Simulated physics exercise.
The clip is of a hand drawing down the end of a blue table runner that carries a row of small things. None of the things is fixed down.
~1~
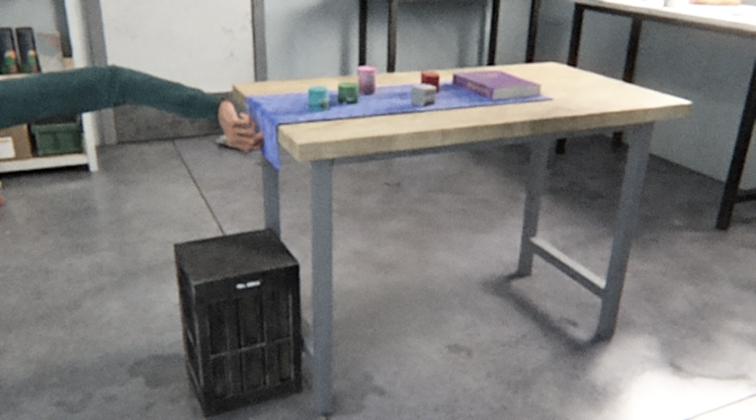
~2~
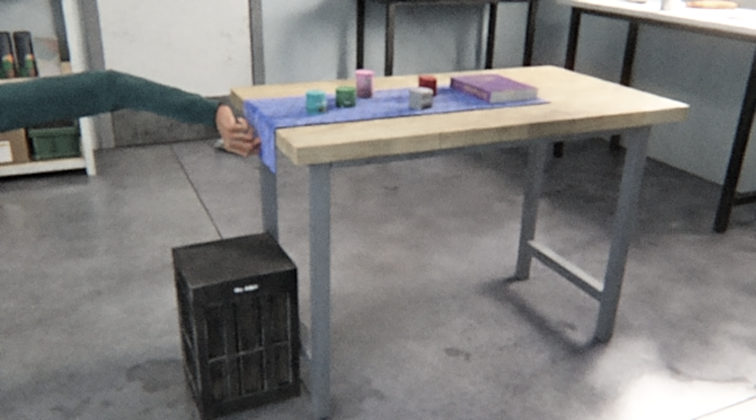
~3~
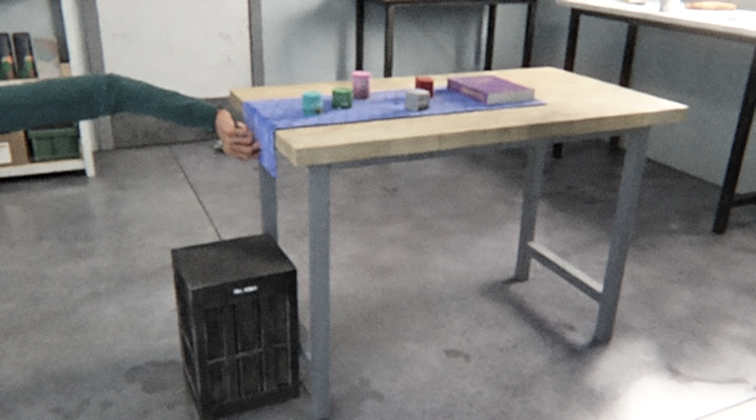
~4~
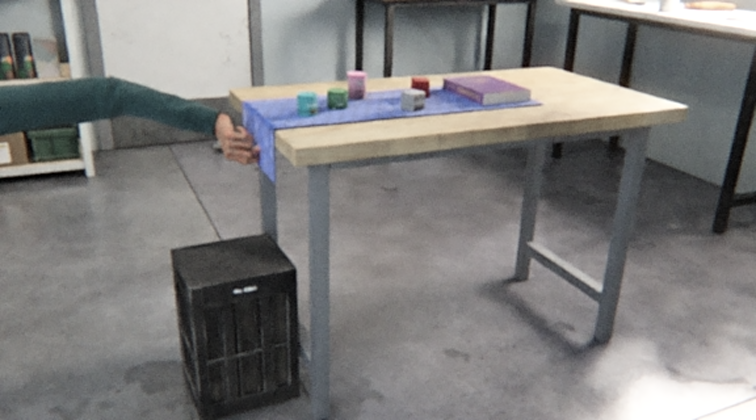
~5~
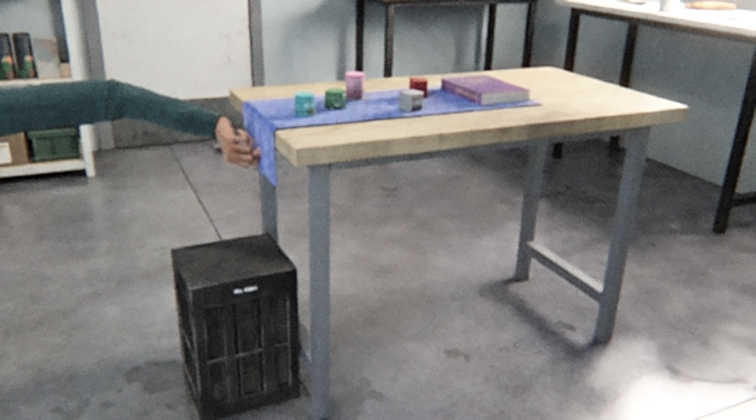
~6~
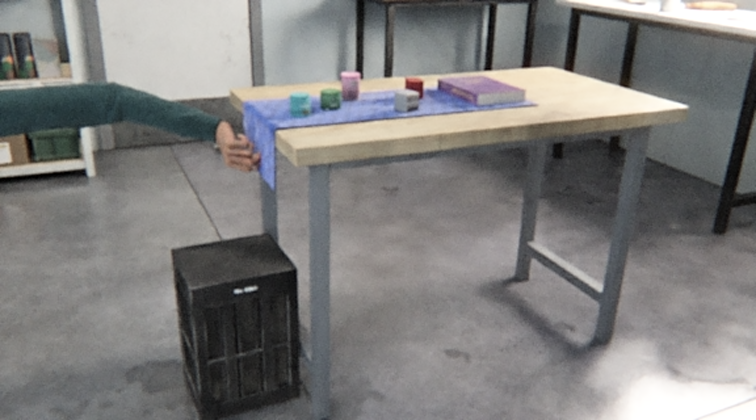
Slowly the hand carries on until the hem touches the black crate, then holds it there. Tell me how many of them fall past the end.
The number is two.
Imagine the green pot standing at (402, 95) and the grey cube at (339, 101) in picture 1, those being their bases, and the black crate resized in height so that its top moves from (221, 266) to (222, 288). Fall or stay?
As for the green pot, it holds its spot; as for the grey cube, it leaves the top.
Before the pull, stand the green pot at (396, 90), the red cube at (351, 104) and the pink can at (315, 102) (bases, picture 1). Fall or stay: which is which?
Briefly: Green pot stays; red cube drops; pink can drops.
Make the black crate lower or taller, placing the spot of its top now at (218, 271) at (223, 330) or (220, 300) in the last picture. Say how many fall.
Counts: 4, 3.
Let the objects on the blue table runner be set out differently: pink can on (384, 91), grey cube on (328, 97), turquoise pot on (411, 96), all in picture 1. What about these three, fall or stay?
Here's how it goes: The pink can makes it through, the grey cube ends up down, and the turquoise pot makes it through.
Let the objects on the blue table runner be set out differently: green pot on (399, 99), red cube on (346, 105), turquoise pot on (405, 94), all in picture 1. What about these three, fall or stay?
Green pot kept, red cube dropped, turquoise pot kept.
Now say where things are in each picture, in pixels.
Hem (279, 170); turquoise pot (318, 88); green pot (348, 84); pink can (367, 68); grey cube (424, 86); red cube (431, 74); top of the crate (221, 266), in the first frame.
Hem (276, 174); turquoise pot (316, 92), in the second frame.
Hem (277, 179); green pot (342, 90), in the third frame.
Hem (275, 183); pink can (357, 73); top of the crate (218, 272), in the fourth frame.
Hem (277, 186); grey cube (411, 92), in the fifth frame.
Hem (275, 192); turquoise pot (300, 94); green pot (331, 90); pink can (351, 74); grey cube (407, 92); red cube (415, 79), in the sixth frame.
Soon after, hem near (260, 224); turquoise pot gone.
Then, hem on the crate; turquoise pot and green pot gone.
At rest, hem on the crate; turquoise pot and green pot gone. The workbench loses two.
